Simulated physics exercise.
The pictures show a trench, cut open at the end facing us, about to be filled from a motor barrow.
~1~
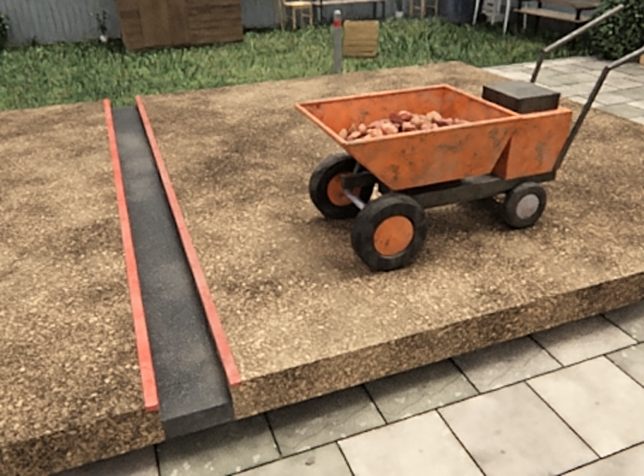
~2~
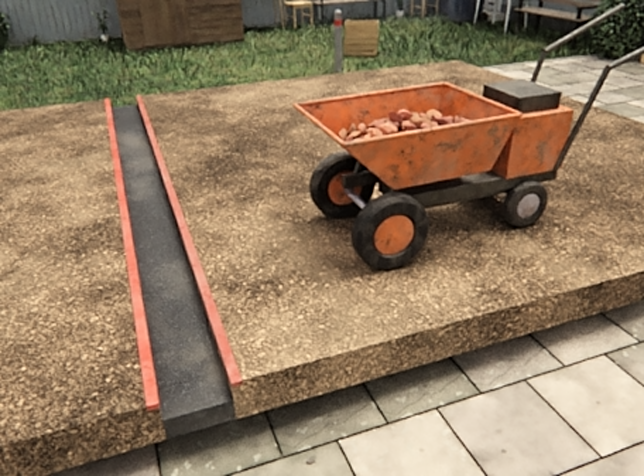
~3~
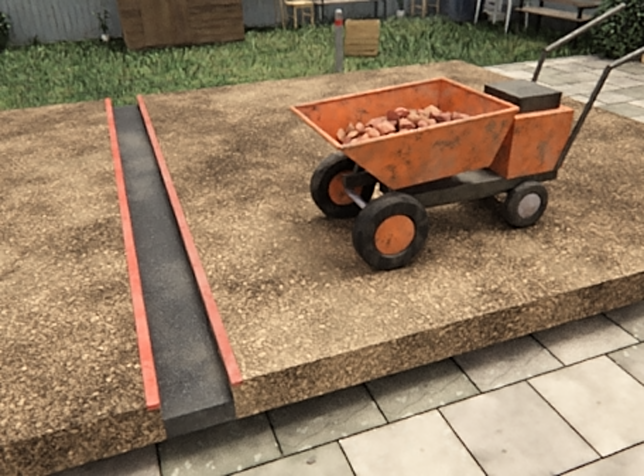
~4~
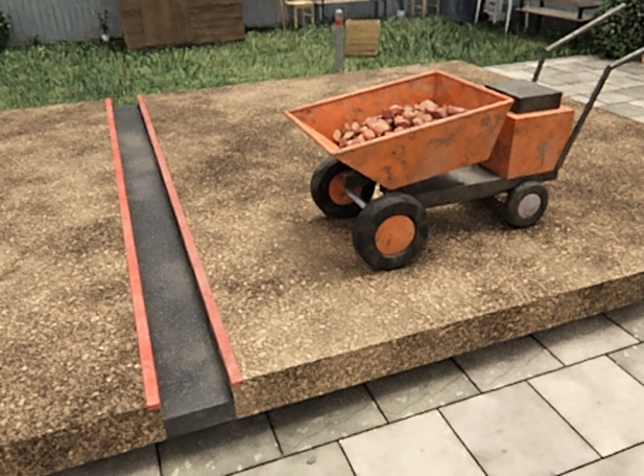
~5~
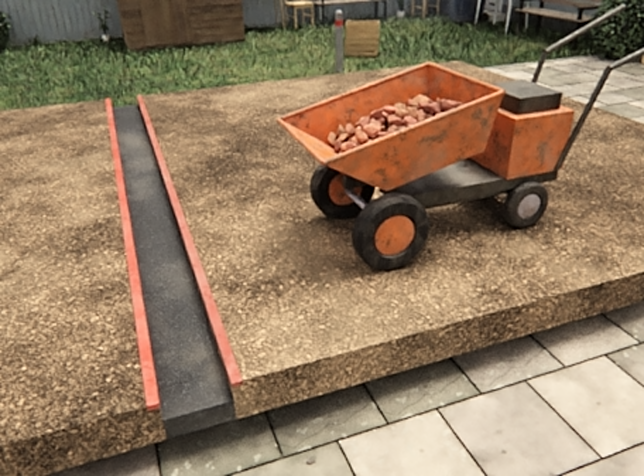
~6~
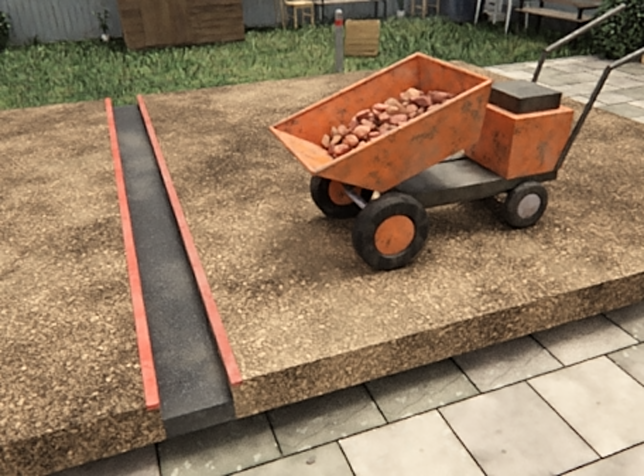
We see an orange motor barrow loaded with reddish rubble standing to the right of a narrow, shallow trench edged in red. The barrow stays in place while its skip gradually tilts forward, its lip lowering toward the left.
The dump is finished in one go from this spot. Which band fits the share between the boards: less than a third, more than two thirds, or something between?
It catches less than a third.
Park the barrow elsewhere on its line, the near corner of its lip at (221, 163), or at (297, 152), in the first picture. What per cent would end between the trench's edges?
Roughly 40 per cent, and 50 per cent.
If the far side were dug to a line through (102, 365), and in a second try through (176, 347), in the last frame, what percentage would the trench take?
In turn 10 and 10 in a hundred.
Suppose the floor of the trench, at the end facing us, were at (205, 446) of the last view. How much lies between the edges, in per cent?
Some 10 per cent.
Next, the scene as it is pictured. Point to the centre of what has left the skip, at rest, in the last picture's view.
Roughly at (233, 263).
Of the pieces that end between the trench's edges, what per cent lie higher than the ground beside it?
It comes to 0 per cent or so.
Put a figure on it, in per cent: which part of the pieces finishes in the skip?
Near 35 %.
Shortly afterwards, skip tipped steeply; the whole lot in the skip.
Next, skip tipped steeply; the bulk in the skip; a little short of the trench; only a few in or heaped over the trench; only a few falling.
Some moments later, skip tipped right over; near a third in the skip; near half short of the trench; a little in or heaped over the trench.
In the end, skip tipped right over; near a third in the skip; near half short of the trench; a little in or heaped over the trench; none at all beyond it.
